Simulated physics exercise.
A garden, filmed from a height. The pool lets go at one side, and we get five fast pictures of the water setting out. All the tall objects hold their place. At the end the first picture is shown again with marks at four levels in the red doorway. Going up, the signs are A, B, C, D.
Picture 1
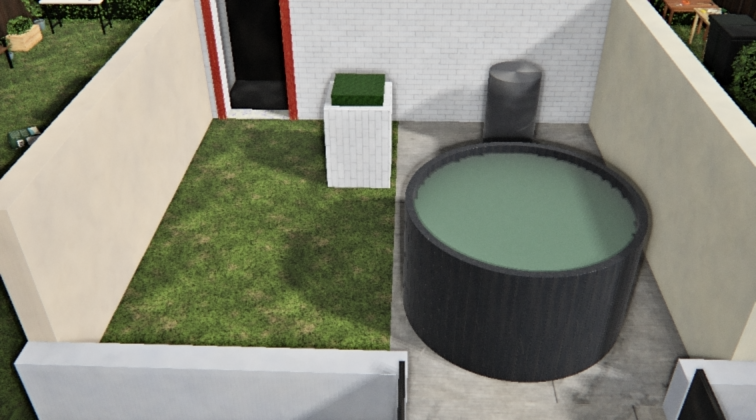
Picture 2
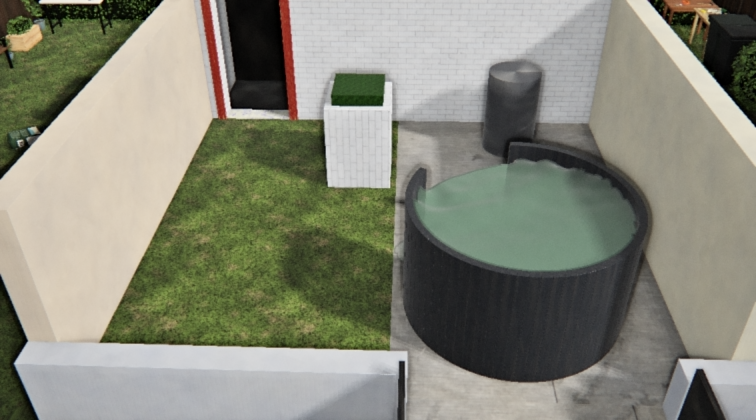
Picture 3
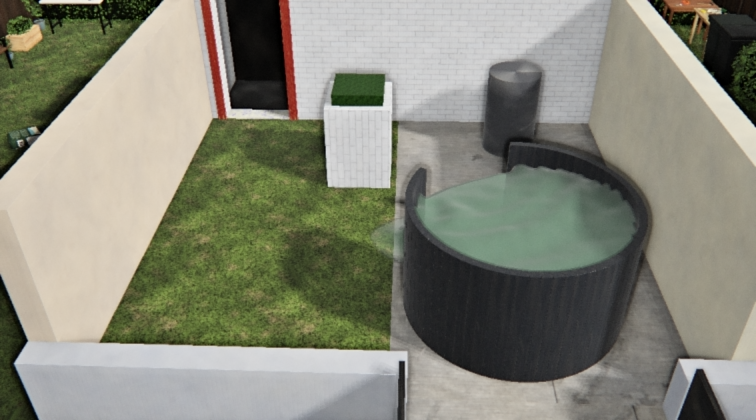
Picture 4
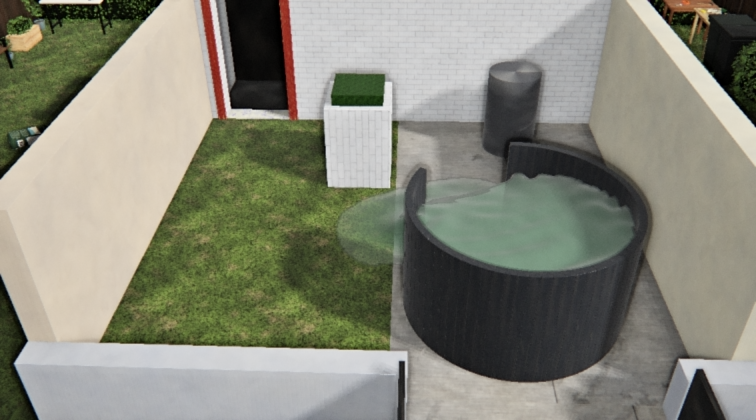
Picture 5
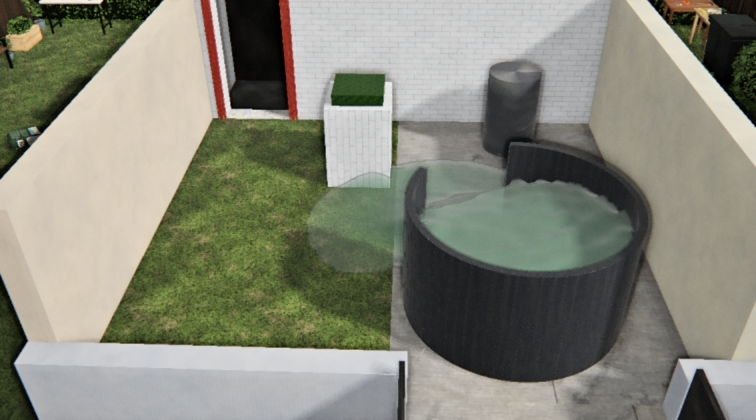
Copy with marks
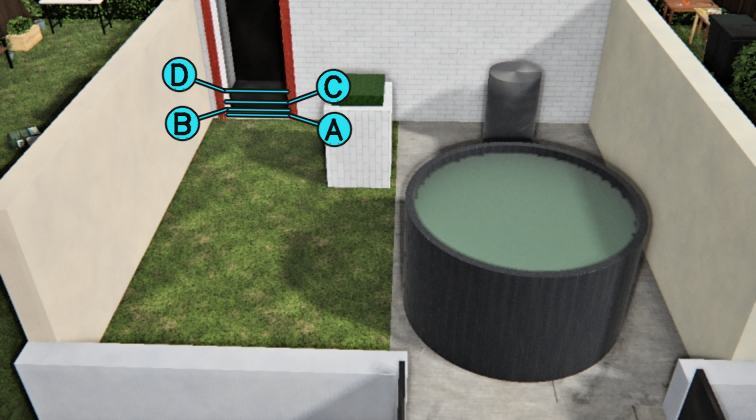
In a walled yard, a round pool's back side opens and water spreads left across the grass.
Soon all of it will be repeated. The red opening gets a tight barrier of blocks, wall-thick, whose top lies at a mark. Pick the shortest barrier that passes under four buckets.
I would pick height C.
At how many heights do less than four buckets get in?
Two.
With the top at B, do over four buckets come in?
Yes, it does.
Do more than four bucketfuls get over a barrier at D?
No.
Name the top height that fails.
It is B.
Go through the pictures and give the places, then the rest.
Water in the pool at rest, its middle at (523, 207); foot of the red doorway at (259, 119); open gate at (543, 351).
Water covers 2 % of the ground, its front hidden from here.
Water covers 4 % of the ground and shows as far out as (384, 236).
Water covers 11 % of the ground and shows as far out as (348, 214).
Water covers 18 % of the ground and shows as far out as (337, 188).
On the marked copy, A at (258, 115); B at (258, 110); C at (257, 102); D at (255, 91); from the bottom up A, B, C, D.
Choosing A, dozens of bucketfuls pour in.
Choosing B, about 9 bucketfuls get in.
Choosing C, a splash gets over, under a bucket.
Choosing D, nothing gets over.
